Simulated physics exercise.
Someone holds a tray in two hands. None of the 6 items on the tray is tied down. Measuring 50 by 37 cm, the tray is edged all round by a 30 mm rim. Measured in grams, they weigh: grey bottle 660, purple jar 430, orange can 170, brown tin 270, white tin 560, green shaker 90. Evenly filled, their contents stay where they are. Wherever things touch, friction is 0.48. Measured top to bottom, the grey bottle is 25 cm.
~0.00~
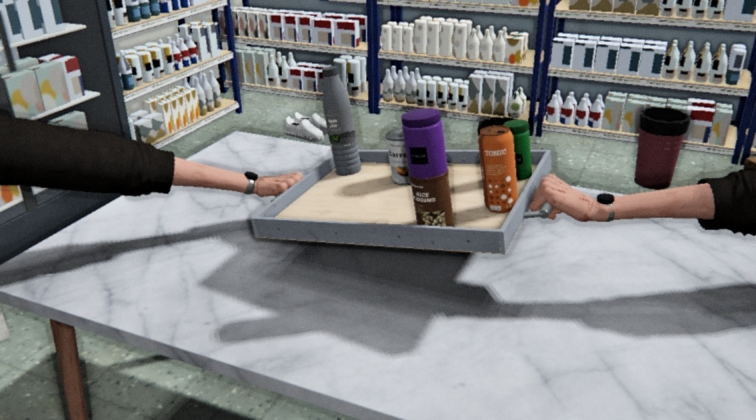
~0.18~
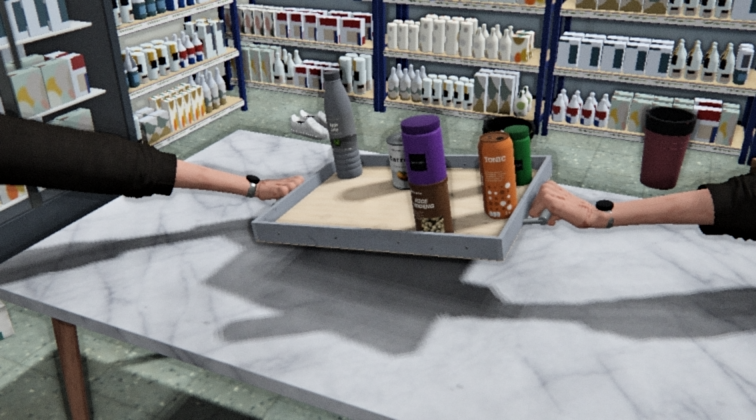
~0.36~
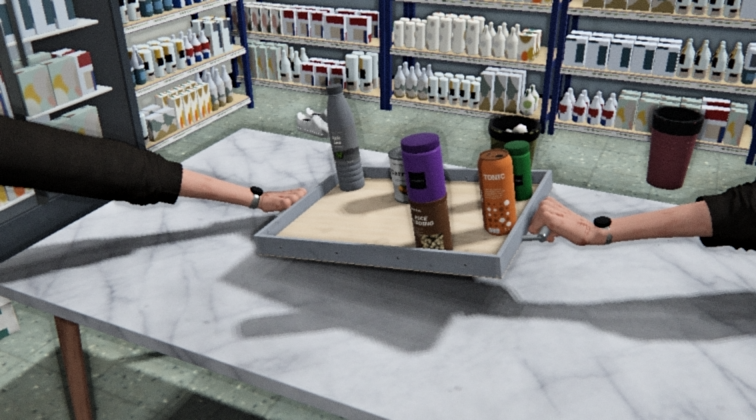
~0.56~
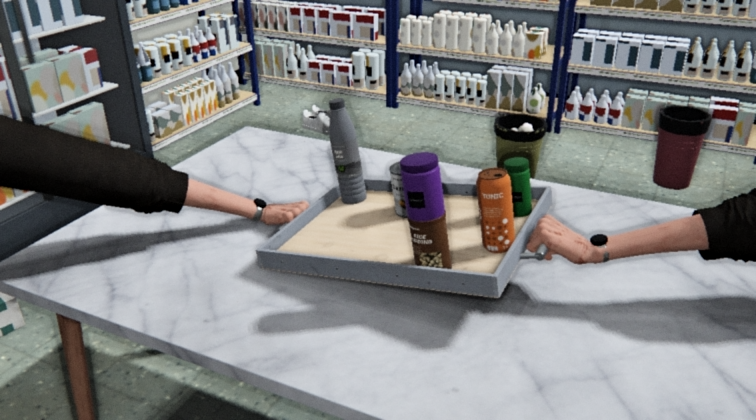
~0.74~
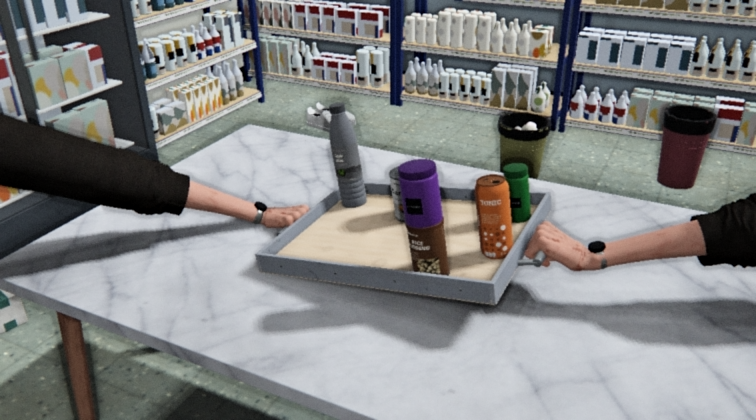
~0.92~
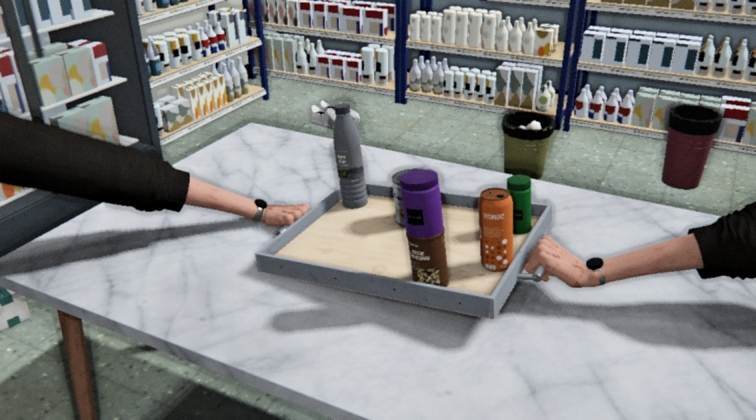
Two hands lowering a tilted tray of bottles, jars and cans onto a marble table, left edge first, in a shop.
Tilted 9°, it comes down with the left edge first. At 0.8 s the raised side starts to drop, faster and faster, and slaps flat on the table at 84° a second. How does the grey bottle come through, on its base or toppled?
It will remain erect.
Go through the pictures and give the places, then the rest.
Left edge 9 cm above the table; grey bottle (339, 121); purple jar (425, 143), in the first frame.
Left edge 8 cm above the table; brown tin (432, 207), in the second frame.
Left edge 5 cm above the table; green shaker (518, 171); purple jar (423, 167), in the third frame.
Left edge 1 cm above the table; orange can (496, 211); brown tin (430, 241), in the fourth frame.
Left edge on the table, tray at 9°; green shaker (517, 193), in the fifth frame.
Left edge on the table, tray at 6°; grey bottle (349, 156); purple jar (422, 203), in the sixth frame.
After 1.12 s, tray flat on the table; purple jar tipped 7° from how it sat; brown tin tipped 7° from how it sat.
After 1.52 s, tray flat on the table.
At rest (3.0 s), all 6 in place, give or take 5 cm. In the last view, grey bottle near (355, 159).
